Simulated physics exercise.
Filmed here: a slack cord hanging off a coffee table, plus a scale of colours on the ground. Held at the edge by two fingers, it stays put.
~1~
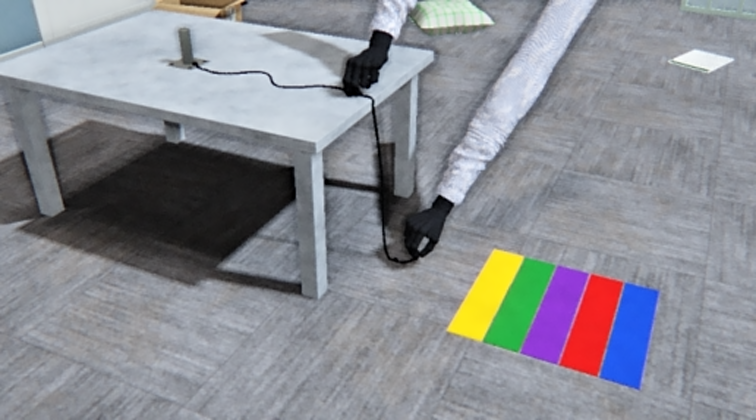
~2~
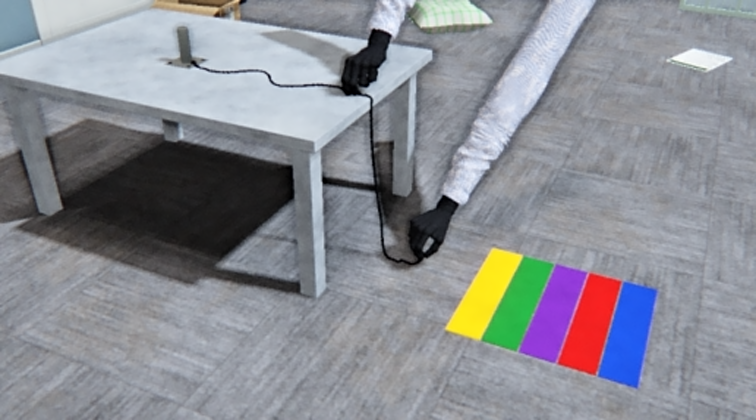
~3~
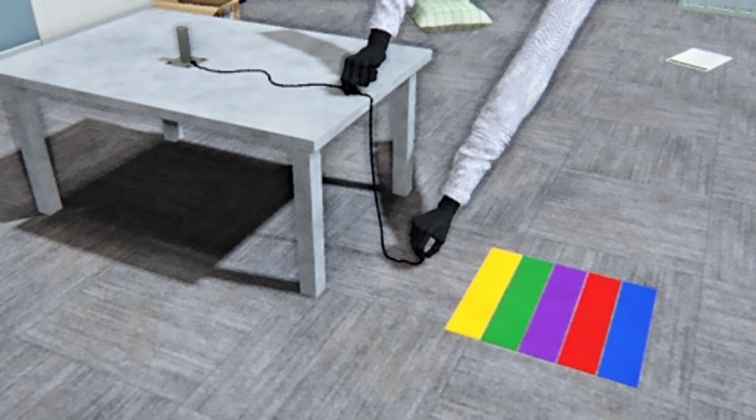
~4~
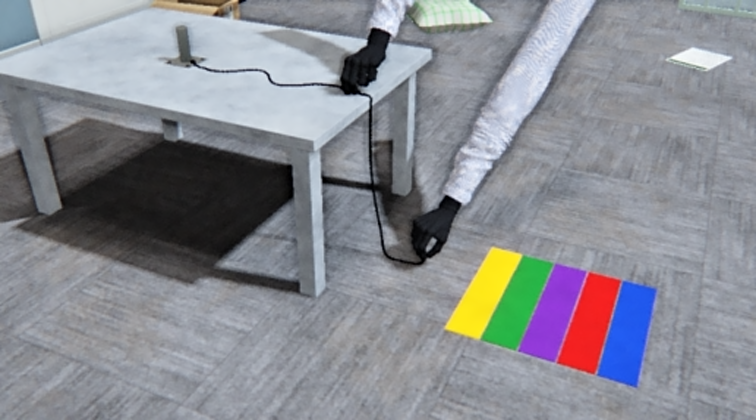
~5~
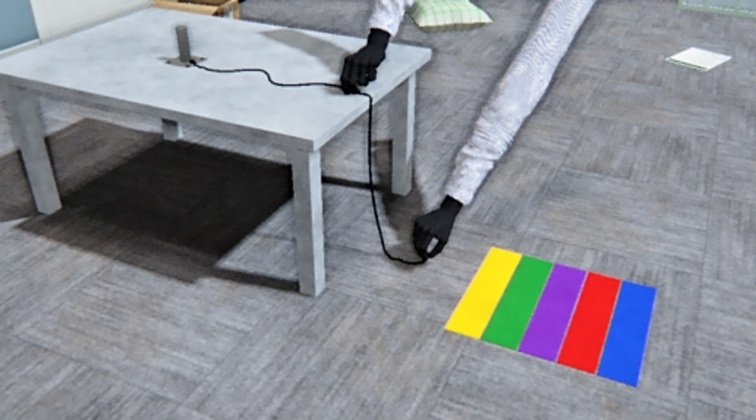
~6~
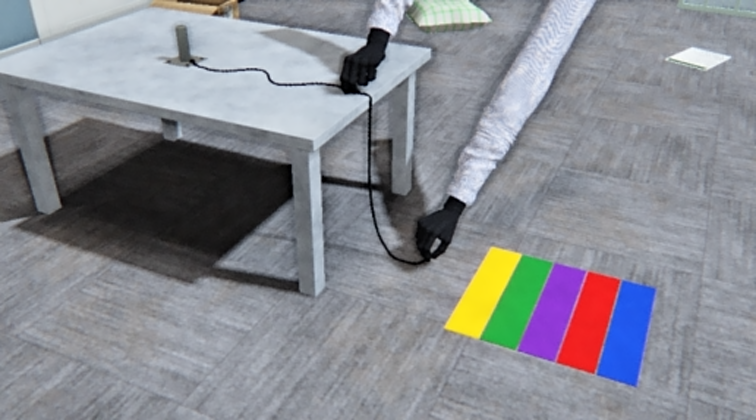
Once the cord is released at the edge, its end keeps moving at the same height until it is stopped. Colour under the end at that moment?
Purple.
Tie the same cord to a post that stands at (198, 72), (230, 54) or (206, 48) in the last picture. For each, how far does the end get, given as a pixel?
Pixels, try by try: About (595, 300), (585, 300), (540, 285).
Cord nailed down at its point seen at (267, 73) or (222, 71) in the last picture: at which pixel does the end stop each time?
Pixel positions per try: (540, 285); (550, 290).
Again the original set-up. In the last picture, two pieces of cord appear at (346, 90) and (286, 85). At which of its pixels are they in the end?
I'd say about (370, 100) for one and about (312, 84) for the other.
Early on, end near (502, 277); over yellow.
Midway, end near (536, 286); over green.
At the end of the slack, end near (556, 291); over purple. It halts on the purple strip.
